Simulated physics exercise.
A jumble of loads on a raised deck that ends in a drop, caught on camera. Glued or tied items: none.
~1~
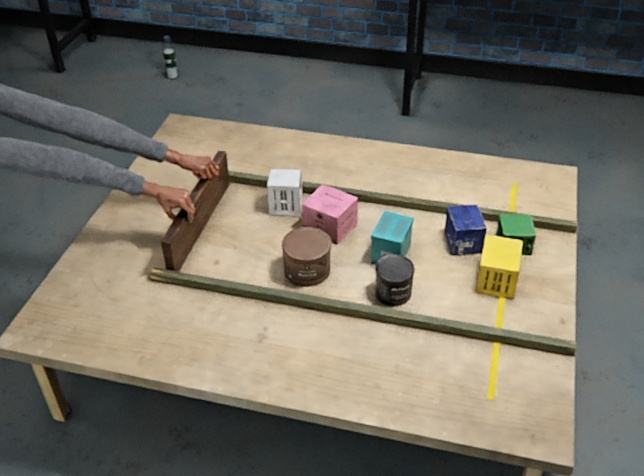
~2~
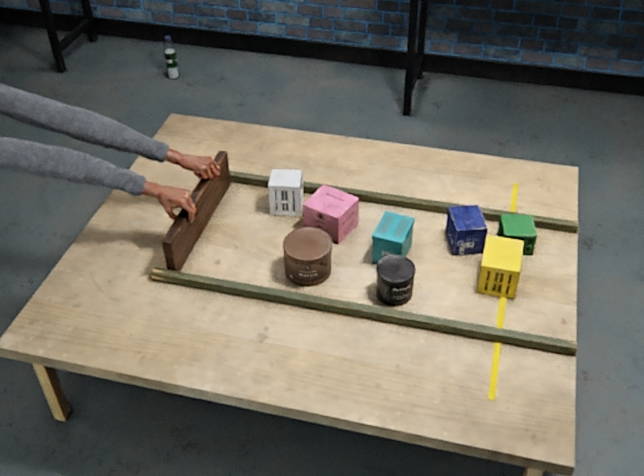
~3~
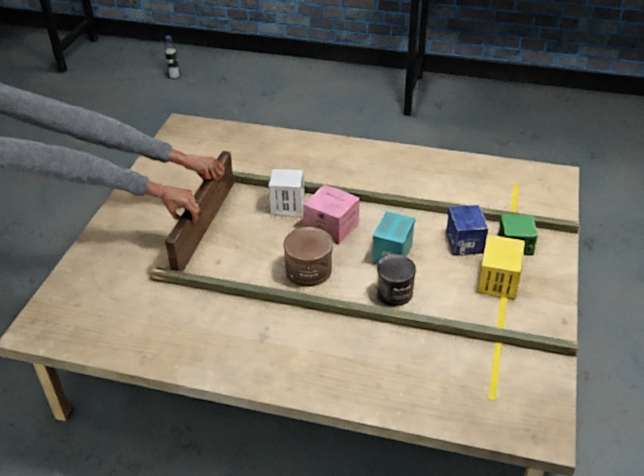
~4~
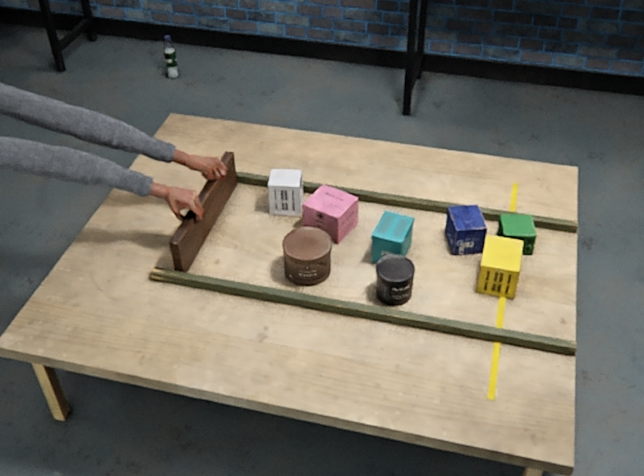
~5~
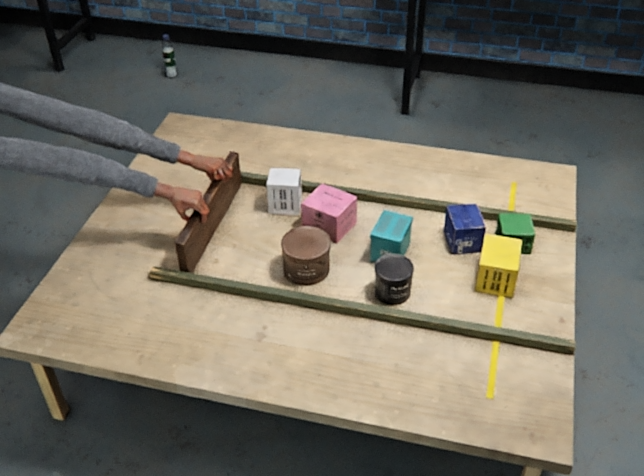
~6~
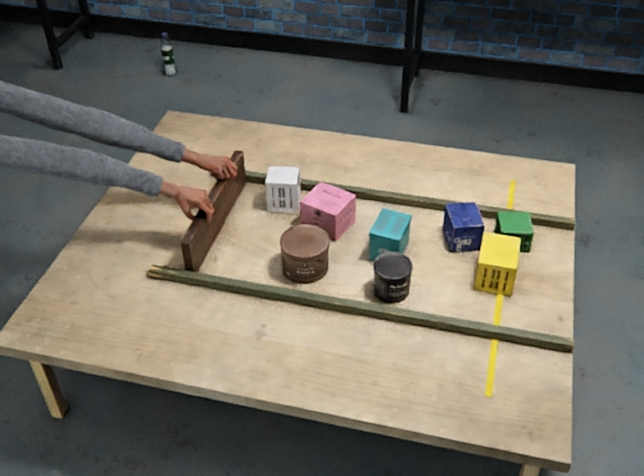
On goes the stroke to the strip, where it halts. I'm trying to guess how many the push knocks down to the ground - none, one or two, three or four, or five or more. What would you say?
The count that fall off is at least one and at most two.
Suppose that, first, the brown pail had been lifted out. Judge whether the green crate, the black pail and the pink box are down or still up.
The green crate falls away while the black pail remains in place, and the pink box remains in place.
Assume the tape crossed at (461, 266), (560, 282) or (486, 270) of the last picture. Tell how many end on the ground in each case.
The counts would be 0, 8 and 1.
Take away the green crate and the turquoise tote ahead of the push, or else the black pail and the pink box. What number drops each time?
Going first to second: 0 and 1.
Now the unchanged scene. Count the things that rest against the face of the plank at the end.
That number would be 3.
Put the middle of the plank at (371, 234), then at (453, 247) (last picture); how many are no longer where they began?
I get 5 at the one place and 8 at the other.
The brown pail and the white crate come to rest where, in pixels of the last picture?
They come to rest around (527, 291) and (525, 226).
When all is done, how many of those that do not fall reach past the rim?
I'd put it at 3.
A little later, none off yet; green crate at rest near (514, 232); yellow crate at rest near (497, 264); blue parcel at rest near (463, 227).
Next, none off yet; green crate at rest near (514, 232); yellow crate shifted a little near (508, 264); blue parcel shifted a little near (469, 228).
When it is over, the number that fall off is one or two; down, yellow crate and green crate.
